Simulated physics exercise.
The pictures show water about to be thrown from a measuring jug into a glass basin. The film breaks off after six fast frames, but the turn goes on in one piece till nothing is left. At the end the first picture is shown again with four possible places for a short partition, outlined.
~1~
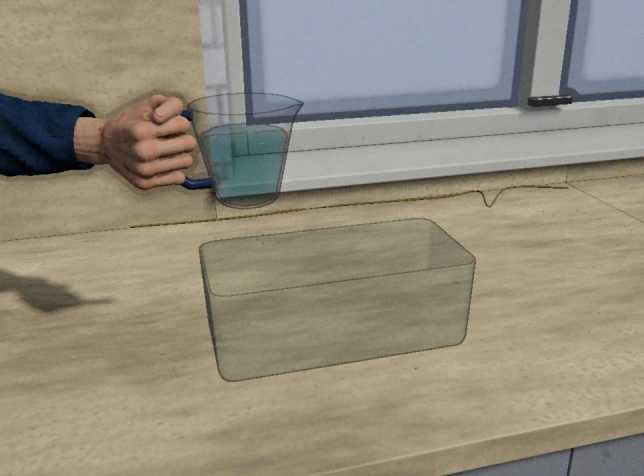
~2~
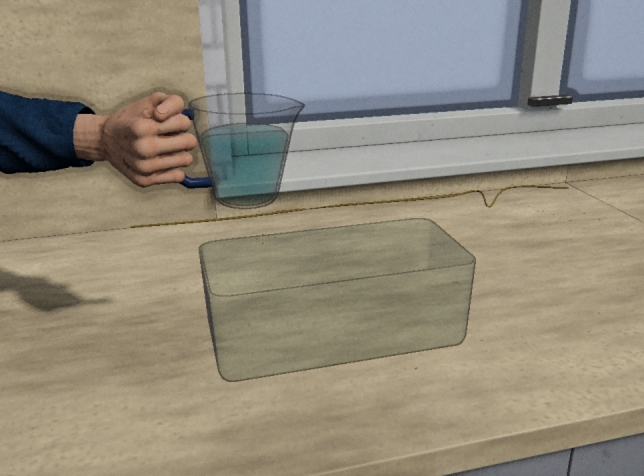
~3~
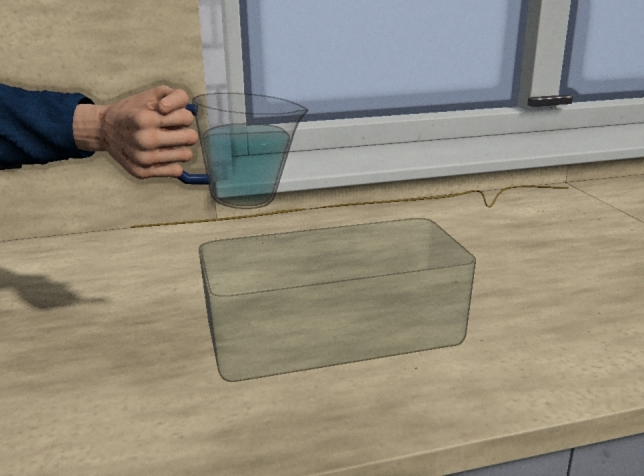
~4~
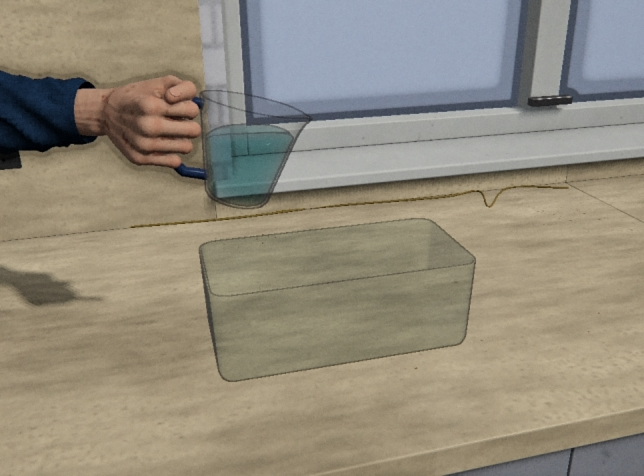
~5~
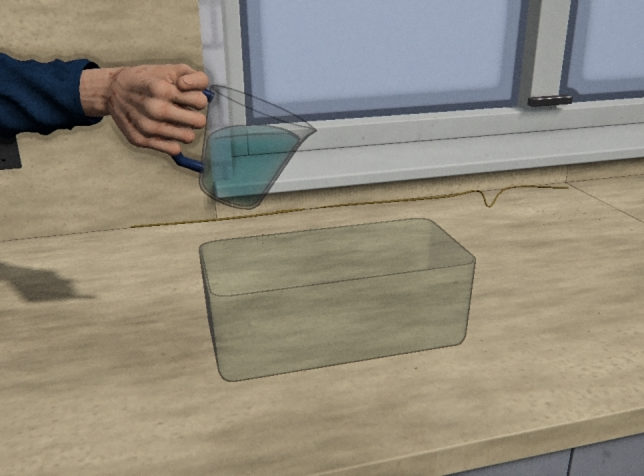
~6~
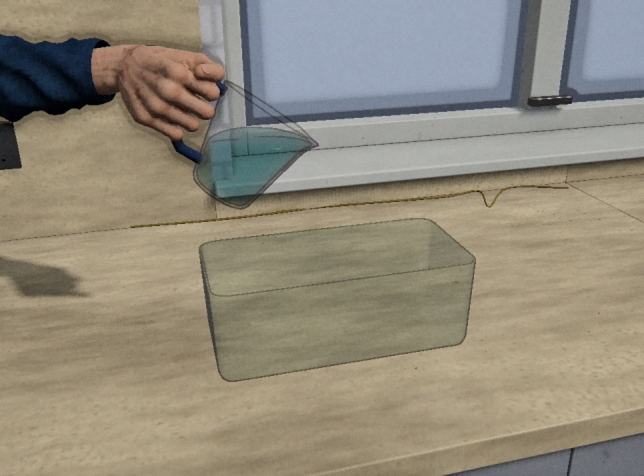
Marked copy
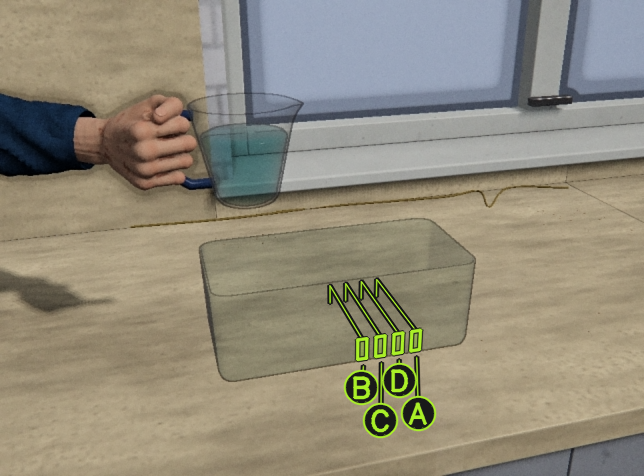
The footage shows a hand in a blue sleeve holding a clear jug of blue-green liquid above an empty glass basin on a countertop. The jug stays upright at first, then the hand rises slightly and tilts it rightward.
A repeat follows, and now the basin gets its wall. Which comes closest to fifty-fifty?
The best place is B.
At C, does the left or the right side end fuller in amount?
The left one.
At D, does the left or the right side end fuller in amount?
The left one.
In lime, A at (416, 357); B at (363, 366); C at (381, 363); D at (399, 360).
For place A, about 83 % ends left of the wall and 13 % right of it; 4 % is lost outside.
For place B, about 44 % ends left of the wall and 55 % right of it.
For place C, about 73 % ends left of the wall and 25 % right of it.
For place D, about 86 % ends left of the wall and 10 % right of it; 4 % is lost outside.
